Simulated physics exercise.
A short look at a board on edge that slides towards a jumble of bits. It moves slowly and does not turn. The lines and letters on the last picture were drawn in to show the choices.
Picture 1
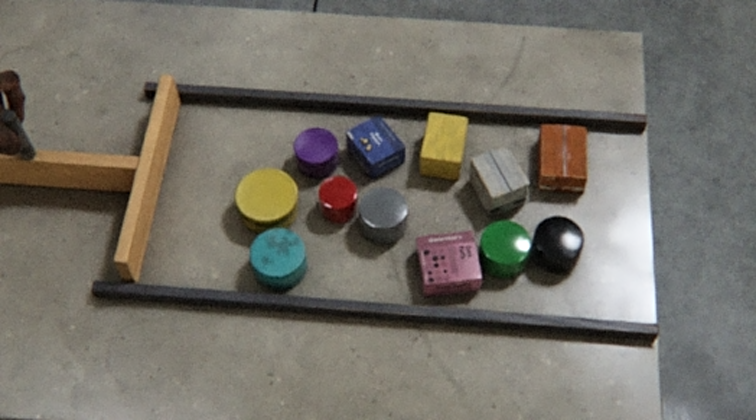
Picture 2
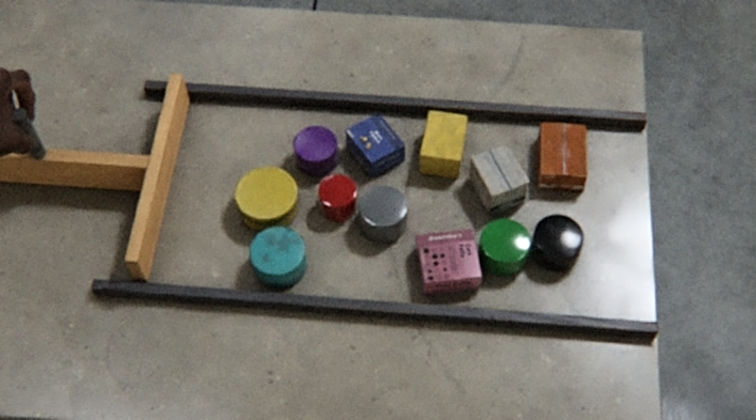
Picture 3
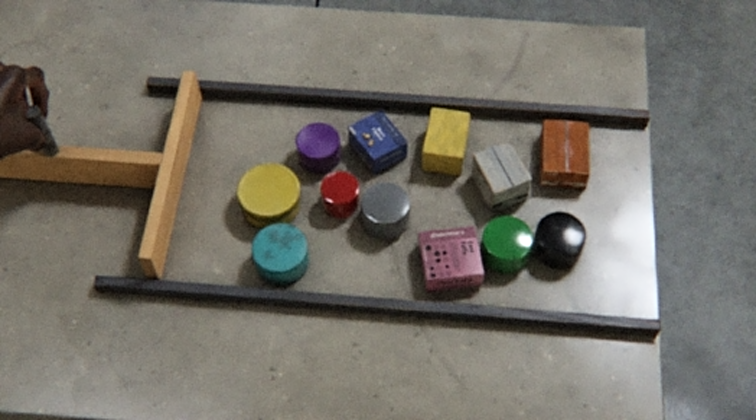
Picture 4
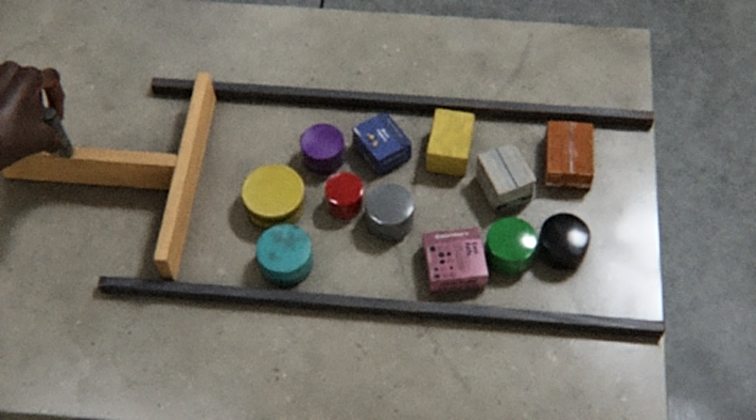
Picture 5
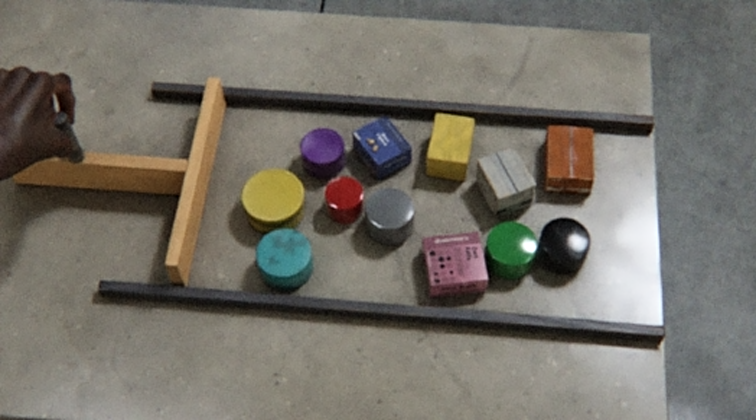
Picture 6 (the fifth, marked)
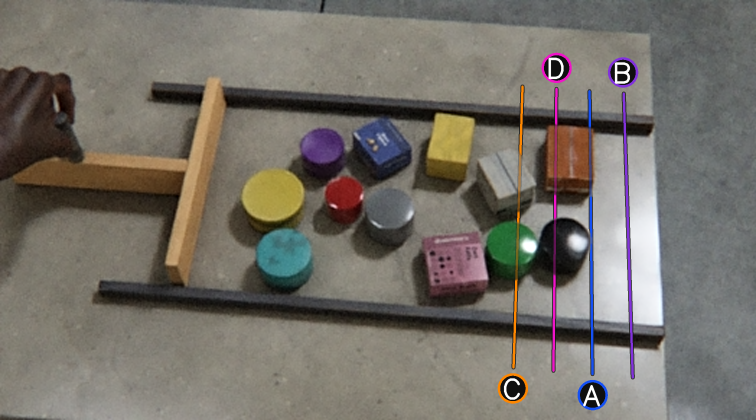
On a grey stone-like surface seen from above, two dark rails run left to right, one near the top and one near the bottom. Between them sit yellow, turquoise, purple, red and grey round pieces at left and centre, blue, yellow, white, orange and pink boxes, and green and black round pieces at right. A hand at left slowly slides an upright wooden board rightward by its handle, without turning it, while the view shifts very slightly.
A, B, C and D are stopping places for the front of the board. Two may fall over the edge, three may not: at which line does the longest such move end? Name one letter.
No farther than C.
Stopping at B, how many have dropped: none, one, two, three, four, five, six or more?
By then, six or more.
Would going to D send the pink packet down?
No.
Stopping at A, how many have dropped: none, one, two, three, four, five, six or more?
In all, six or more.
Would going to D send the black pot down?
By then, yes.
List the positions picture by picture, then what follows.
Green pot (504, 249); white box (499, 181); orange box (563, 159), in the first picture.
Board (155, 162); red pot (338, 199), in the second picture.
Board (167, 159); grey pot (386, 211), in the third picture.
Board (183, 161); black pot (563, 242), in the fourth picture.
Board (193, 166); blue box (382, 147); turquoise tin (285, 259); pink packet (454, 265), in the fifth picture.
On the marked copy, A at (591, 221); B at (628, 224); C at (518, 216); D at (555, 218).
Following C. Soon after the start, board (309, 174); turquoise tin (335, 263); blue box (389, 146).
Later, board (424, 183); black pot (606, 239); orange box (588, 164).
In the end, board (517, 190); orange box over the edge; black pot over the edge; two fallen.
As for the rest, A drops seven; B drops nine; D drops four.
